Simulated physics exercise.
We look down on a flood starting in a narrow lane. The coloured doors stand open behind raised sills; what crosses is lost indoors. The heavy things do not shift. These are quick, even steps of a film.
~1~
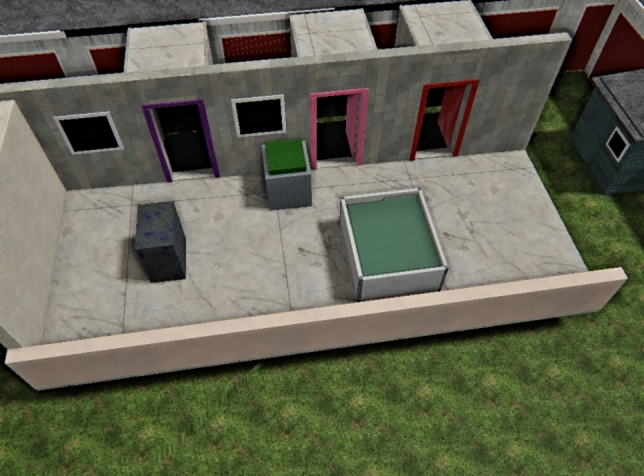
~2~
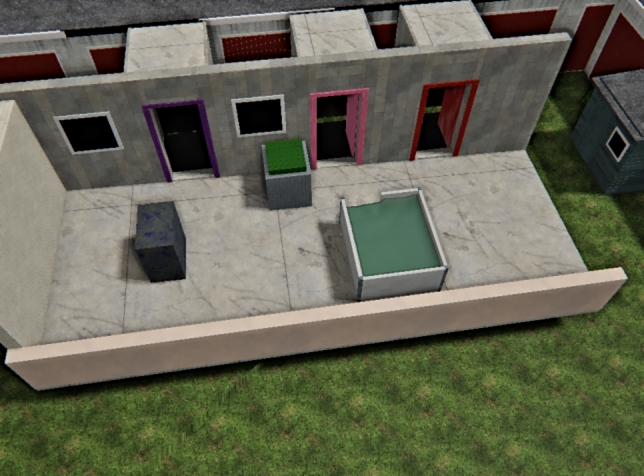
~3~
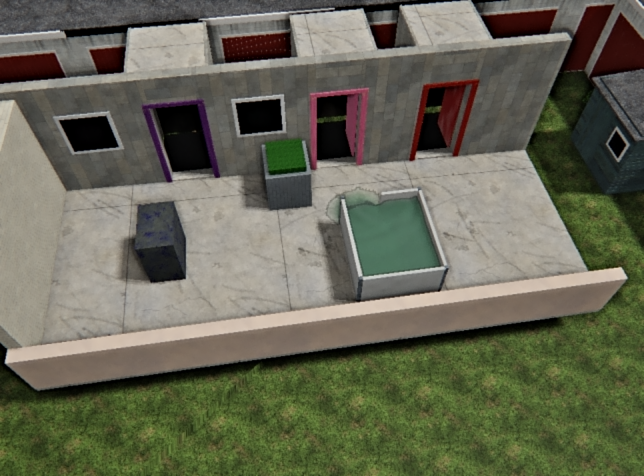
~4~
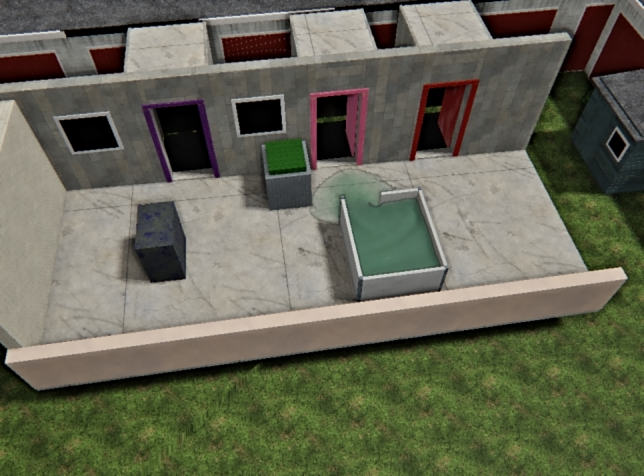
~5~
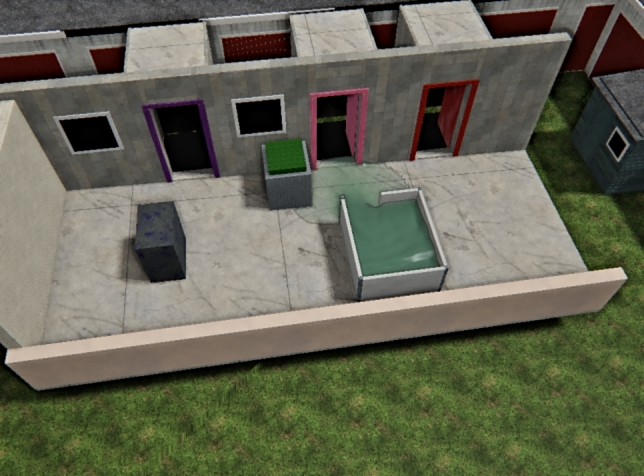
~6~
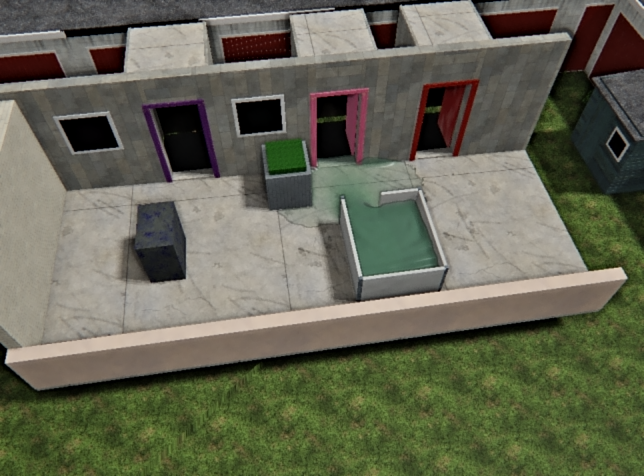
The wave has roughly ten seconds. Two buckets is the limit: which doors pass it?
The red door admits no more than that; the pink door lets in a lot; the purple door admits no more than that.
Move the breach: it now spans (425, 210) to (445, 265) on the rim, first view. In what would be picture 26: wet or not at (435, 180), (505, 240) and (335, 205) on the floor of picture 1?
One after the other: Dry, under water, dry.
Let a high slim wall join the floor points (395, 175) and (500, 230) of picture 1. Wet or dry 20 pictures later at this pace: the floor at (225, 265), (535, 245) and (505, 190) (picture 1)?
As listed: Not flooded, free of water, wet.
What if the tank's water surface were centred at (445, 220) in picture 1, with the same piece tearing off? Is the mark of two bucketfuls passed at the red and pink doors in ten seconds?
The red door takes more, the pink door passes that mark.
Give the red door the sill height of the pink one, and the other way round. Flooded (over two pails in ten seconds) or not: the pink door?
Pink door is over.
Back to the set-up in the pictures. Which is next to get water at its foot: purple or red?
I say the door marked red.
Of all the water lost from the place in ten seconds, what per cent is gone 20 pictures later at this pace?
Roughly 50 per cent.
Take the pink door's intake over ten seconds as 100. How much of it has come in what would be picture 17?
I make it 40 per cent.
A moment on, water covers 15 % of the floor; the red door wet at the sill, nothing in, the pink door far over two buckets in, the purple door not reached.
Next, water covers 25 % of the floor; the red door under two buckets in, the pink door far over two buckets in, the purple door wet at the sill, nothing in.
Then, water covers 30 % of the floor; the red door under two buckets in, the pink door far over two buckets in, the purple door wet at the sill, nothing in.
Later, water covers 35 % of the floor; the red door under two buckets in, the pink door far over two buckets in, the purple door wet at the sill, nothing in.
In the end, water covers 35 % of the floor; the red door under two buckets in, the pink door far over two buckets in, the purple door wet at the sill, nothing in.
